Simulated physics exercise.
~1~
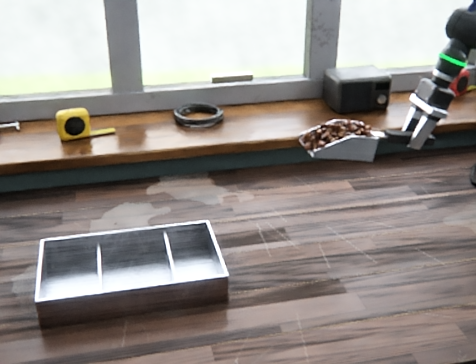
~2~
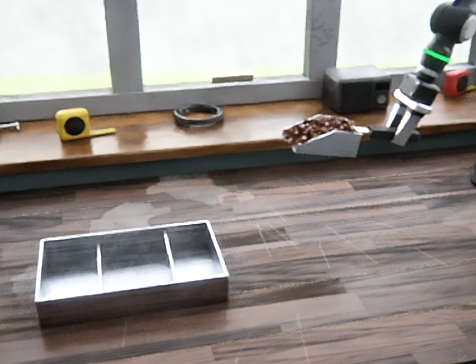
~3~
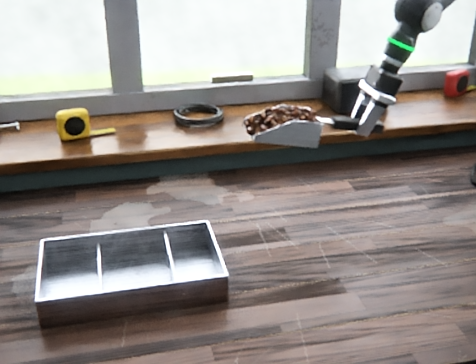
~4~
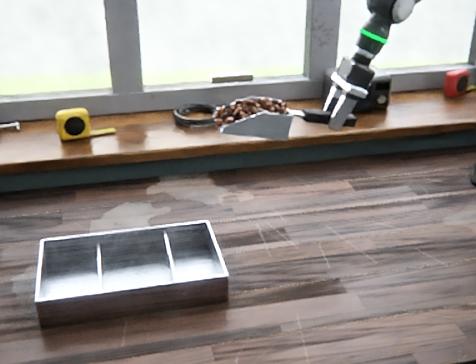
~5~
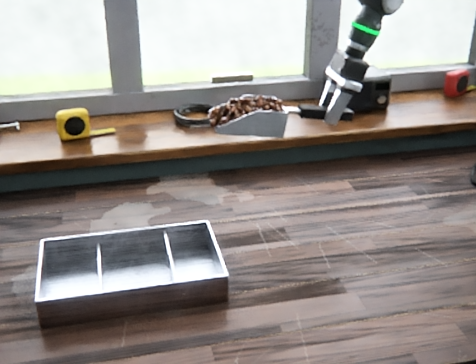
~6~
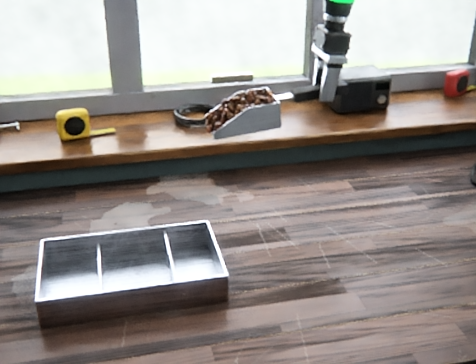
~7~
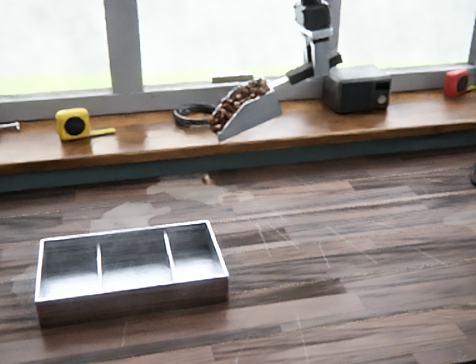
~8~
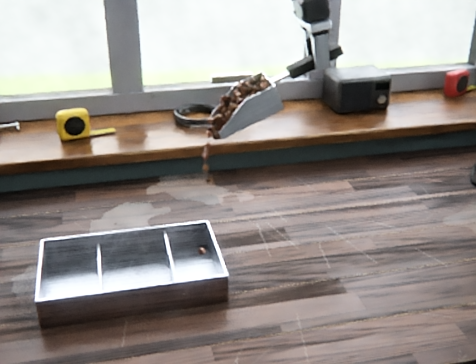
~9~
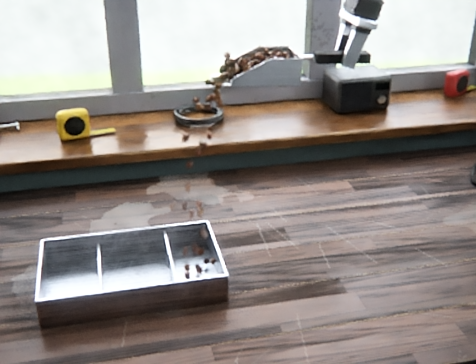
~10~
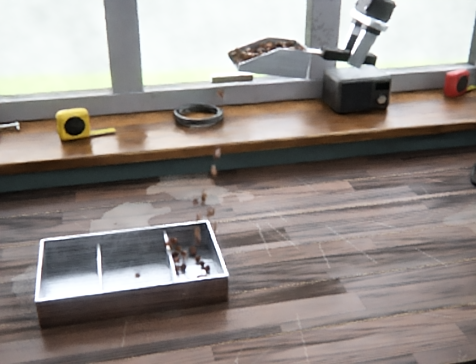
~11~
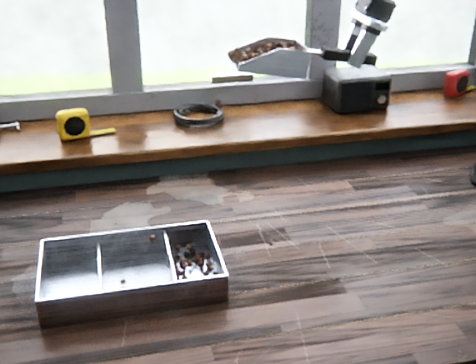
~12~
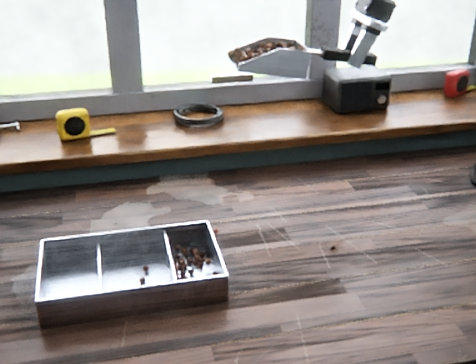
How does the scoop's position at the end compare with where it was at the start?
At the end the scoop is higher and farther to the left than at the start. It began low near the windowsill and finished up in front of the window.
A robot arm carried a scoop of brown pellets left along a windowsill and tipped it forward, spilling some into a divided tray, mostly its right section, then raised the scoop, tilted it back and held still with most pellets aboard.
